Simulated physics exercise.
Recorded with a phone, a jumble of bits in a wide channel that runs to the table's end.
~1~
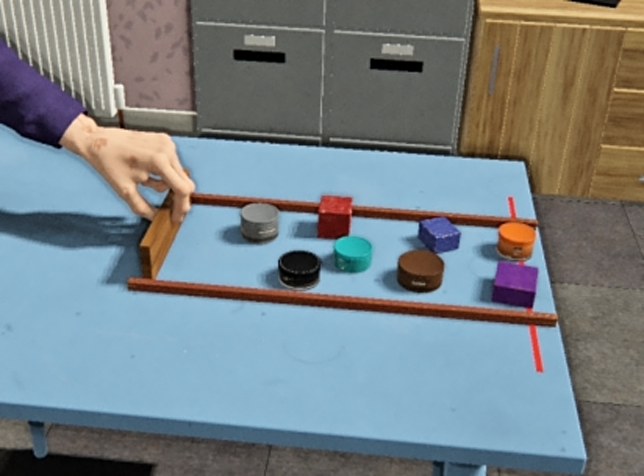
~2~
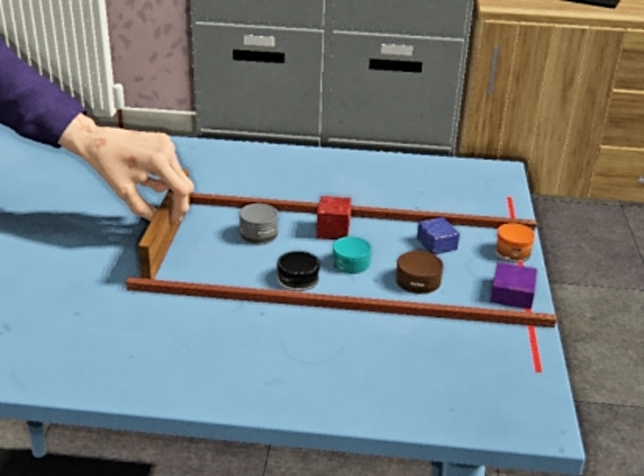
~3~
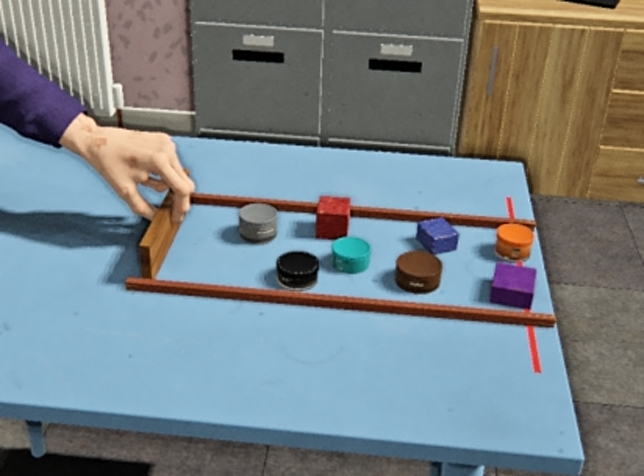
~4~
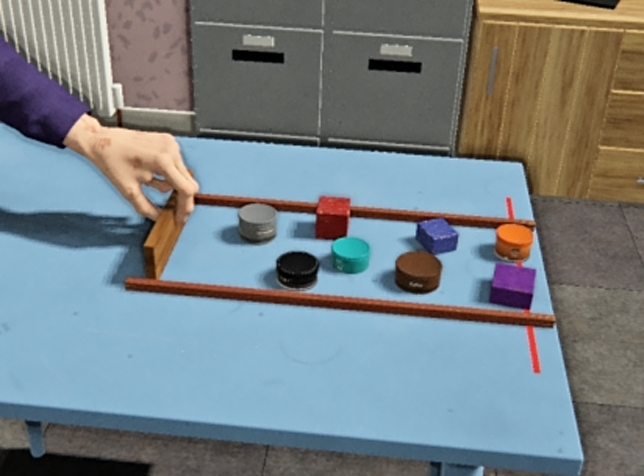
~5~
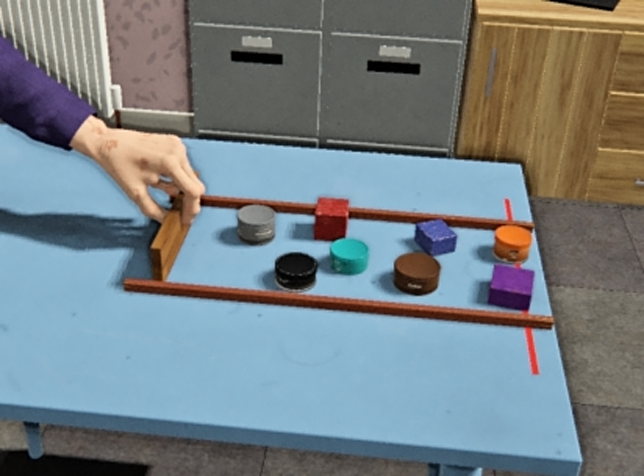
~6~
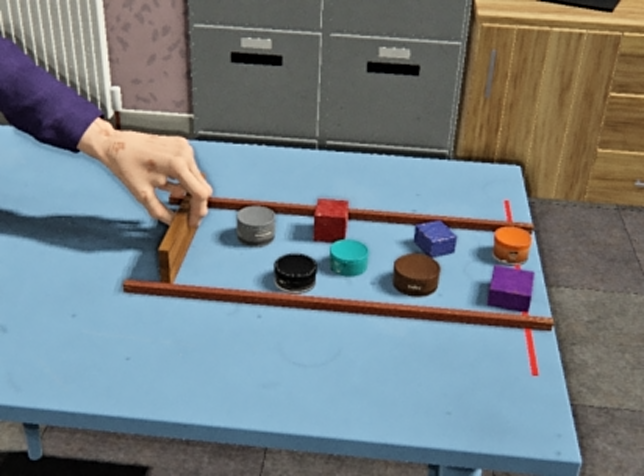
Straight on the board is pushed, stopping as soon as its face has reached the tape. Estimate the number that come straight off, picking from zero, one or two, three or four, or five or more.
I expect that three or four will fail to stay on the table.
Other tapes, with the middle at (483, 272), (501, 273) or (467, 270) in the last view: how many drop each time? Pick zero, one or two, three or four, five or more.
Just one or two; three or four; one or two.
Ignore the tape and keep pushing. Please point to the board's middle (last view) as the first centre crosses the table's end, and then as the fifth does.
At (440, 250) for the first, at (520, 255) for the fifth.
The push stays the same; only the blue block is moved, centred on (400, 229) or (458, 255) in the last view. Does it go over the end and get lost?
Try one: It ends up off. Try two: It ends up off.
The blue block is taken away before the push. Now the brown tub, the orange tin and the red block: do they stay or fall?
The brown tub ends up down, the orange tin ends up down and the red block keeps its place.
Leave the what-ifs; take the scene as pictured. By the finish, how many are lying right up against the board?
The count is 4.
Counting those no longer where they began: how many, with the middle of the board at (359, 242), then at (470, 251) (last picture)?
Tally: First 5; then 8.
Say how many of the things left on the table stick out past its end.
4.
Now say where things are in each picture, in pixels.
In the first frame, orange tin (516, 242); purple block (515, 285); blue block (439, 235); board (168, 223); tape (523, 271).
In the second frame, purple block (514, 285); red block (334, 218).
In the third frame, blue block (437, 236); board (167, 223).
In the fourth frame, orange tin (514, 243); brown tub (418, 273).
In the fifth frame, purple block (511, 287); black pot (296, 272).
In the sixth frame, orange tin (512, 246); purple block (511, 288); blue block (435, 239); board (184, 227); tape (519, 275).
Soon after, none off yet; orange tin at rest near (512, 246); purple block at rest near (511, 288); blue block at rest near (435, 239).
After that, none off yet; orange tin at rest near (512, 246); purple block moving near (520, 289); blue block displaced about its own width near (468, 243).
In the end, the number that fall off is three or four; gone, brown tub, blue block, purple block and orange tin.
